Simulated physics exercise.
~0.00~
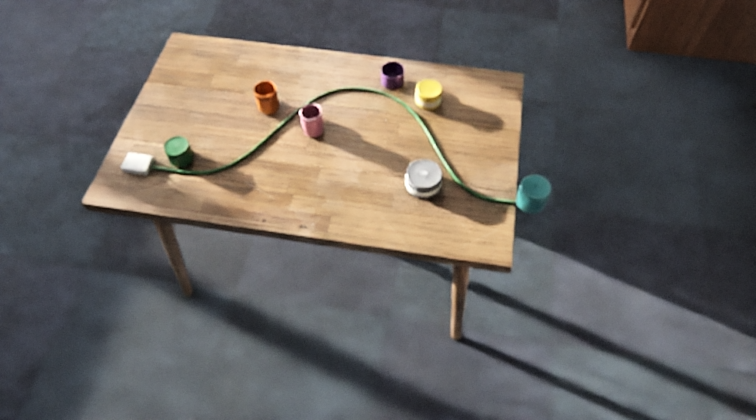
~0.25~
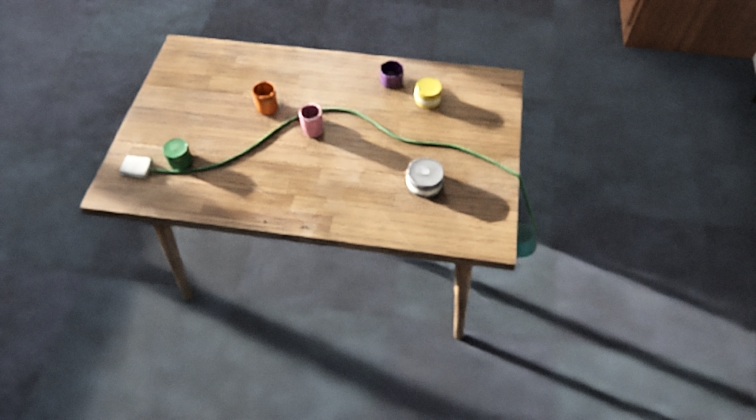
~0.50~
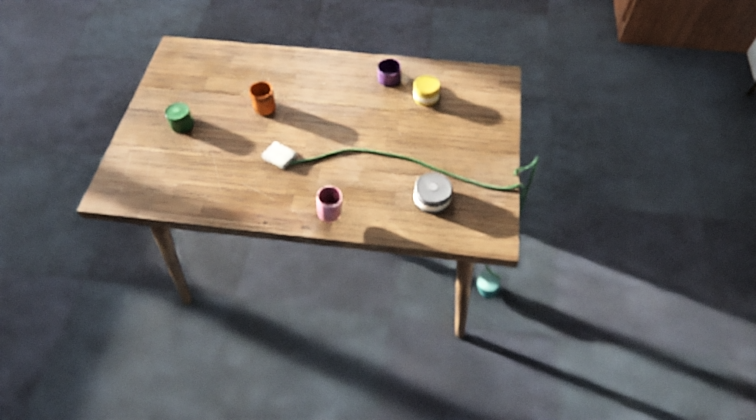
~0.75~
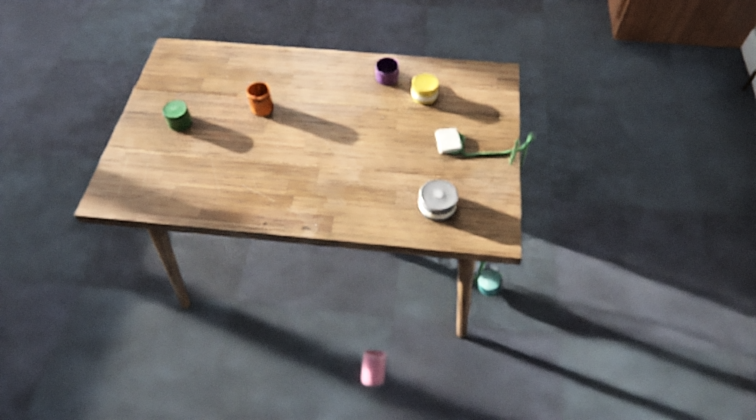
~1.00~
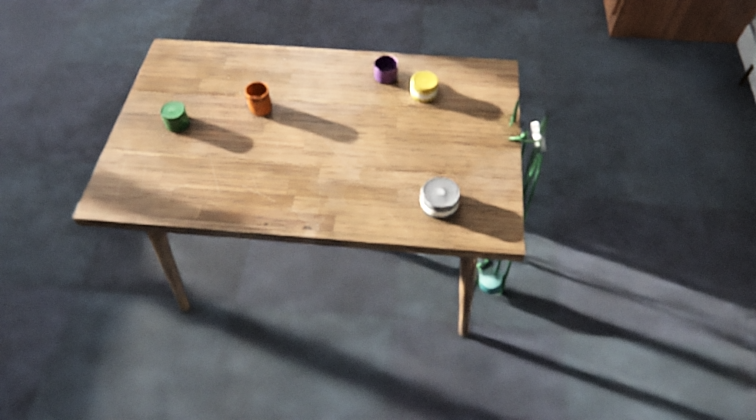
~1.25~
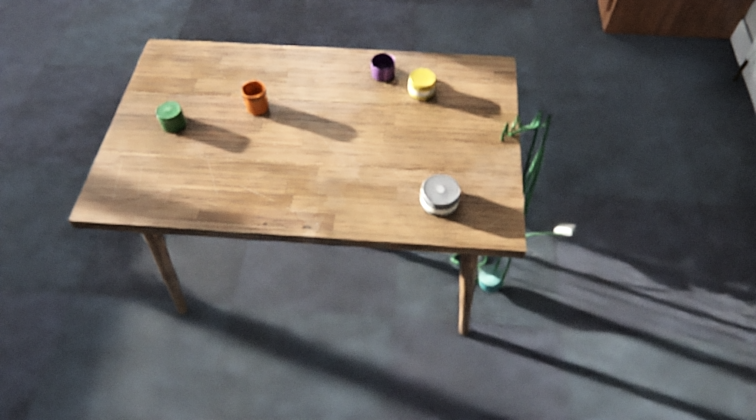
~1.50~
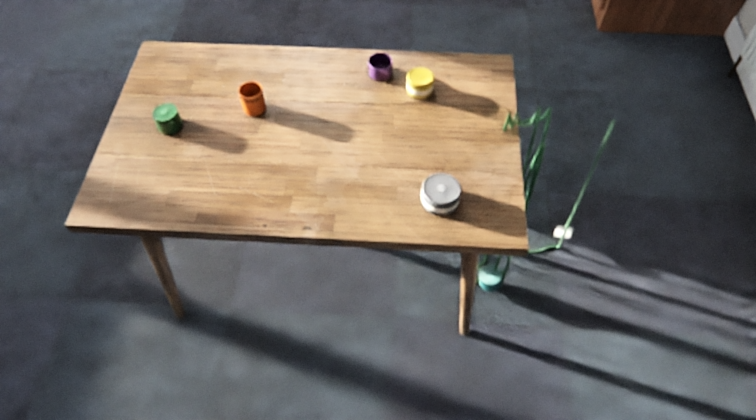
A green cable snakes across a wooden desk, seen from above in a dark-floored room, from a white block at the left to a teal cup-like speaker at the right edge. Green, orange, pink and purple cups, a yellow canister and a grey tin stand around it. The speaker drops off the right side, pulling the cable and block rightward. The green cup shifts back, the grey tin slides slightly, and the pink mug is swept off the front. The block follows over the right edge, leaving the cable beside the desk and five items on top.
